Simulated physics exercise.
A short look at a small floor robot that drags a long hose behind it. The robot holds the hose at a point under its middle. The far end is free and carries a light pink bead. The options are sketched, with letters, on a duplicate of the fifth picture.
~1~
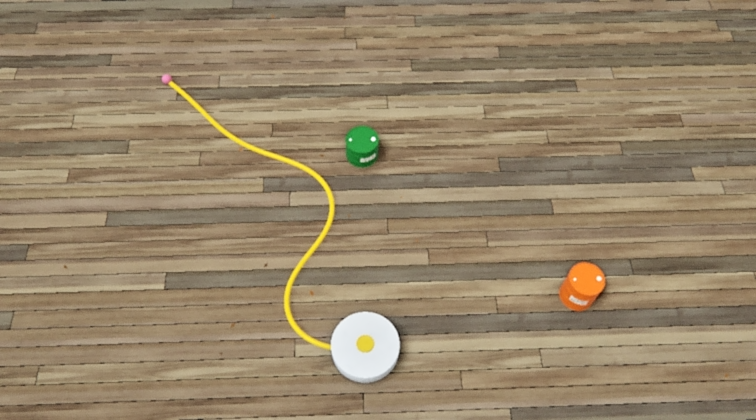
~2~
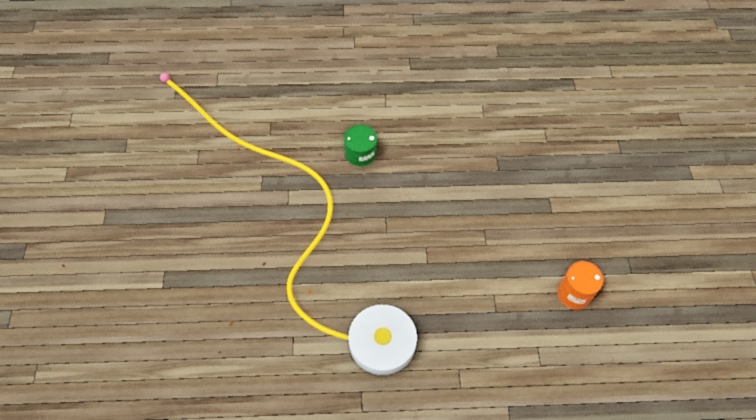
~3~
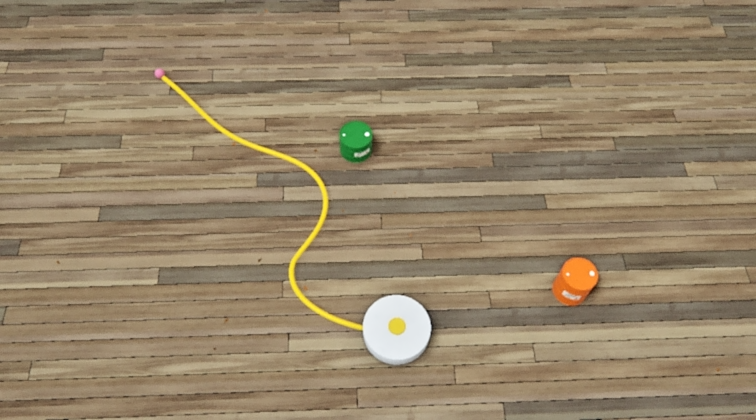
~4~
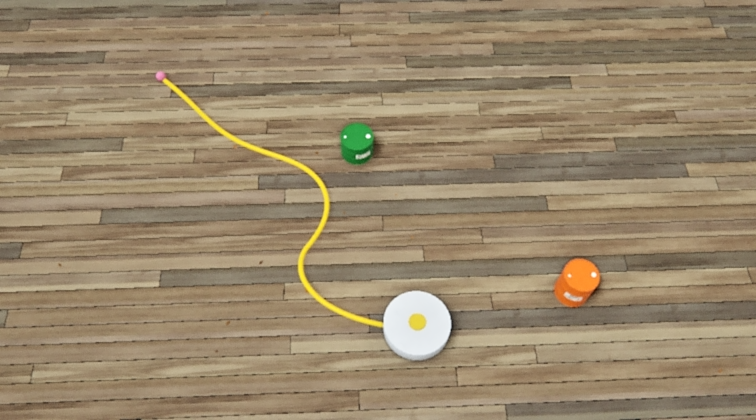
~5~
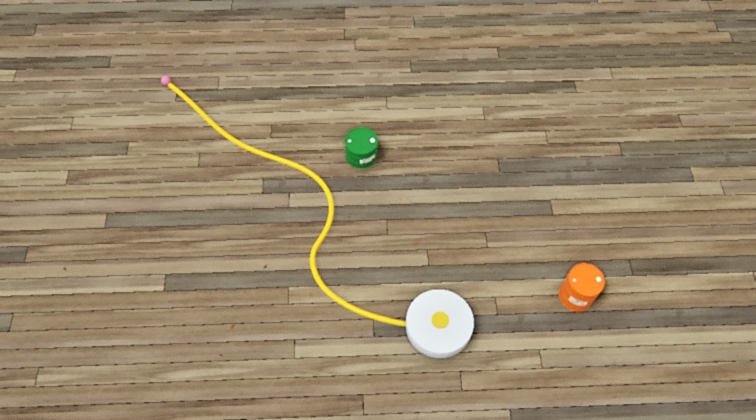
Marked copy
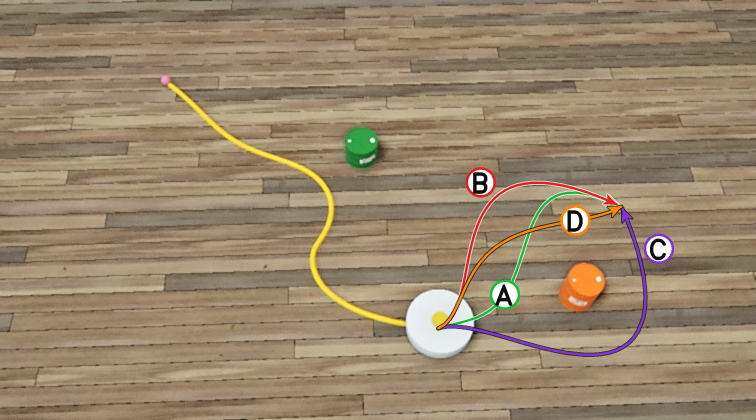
White disc-shaped floor robot creeping right across wooden planks toward an orange keg, dragging a curved yellow hose past a green pot.
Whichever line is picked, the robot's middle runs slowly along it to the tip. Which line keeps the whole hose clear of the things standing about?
Line D does it.
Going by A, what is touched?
The green pot.
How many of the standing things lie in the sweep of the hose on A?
It sweeps one.
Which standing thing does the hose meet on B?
The green pot.
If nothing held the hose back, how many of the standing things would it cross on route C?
It sweeps one.
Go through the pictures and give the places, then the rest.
The first picture shows robot (365, 348); free end (167, 79); green pot (362, 147).
The second picture shows robot (382, 340); free end (165, 78).
The third picture shows robot (397, 330); orange keg (575, 282).
The fourth picture shows robot (417, 326); green pot (357, 144).
The fifth picture shows robot (439, 324); free end (166, 81); green pot (361, 148); orange keg (581, 288).
On the marked copy, A from (438, 328) via (526, 244) to (619, 205); B from (438, 328) via (490, 203) to (617, 204); C from (438, 328) via (616, 350) to (622, 209); D from (438, 328) via (507, 240) to (621, 207).
Following D. Soon after the start, robot (488, 250), middle of the hose (324, 187), free end (166, 81).
Later, robot (571, 217), middle of the hose (337, 186), free end (172, 85).
In the end, robot (625, 201), middle of the hose (391, 183), free end (199, 107); nothing has been touched.
As for the rest, A meets the green pot; B meets the green pot; C meets the orange keg.
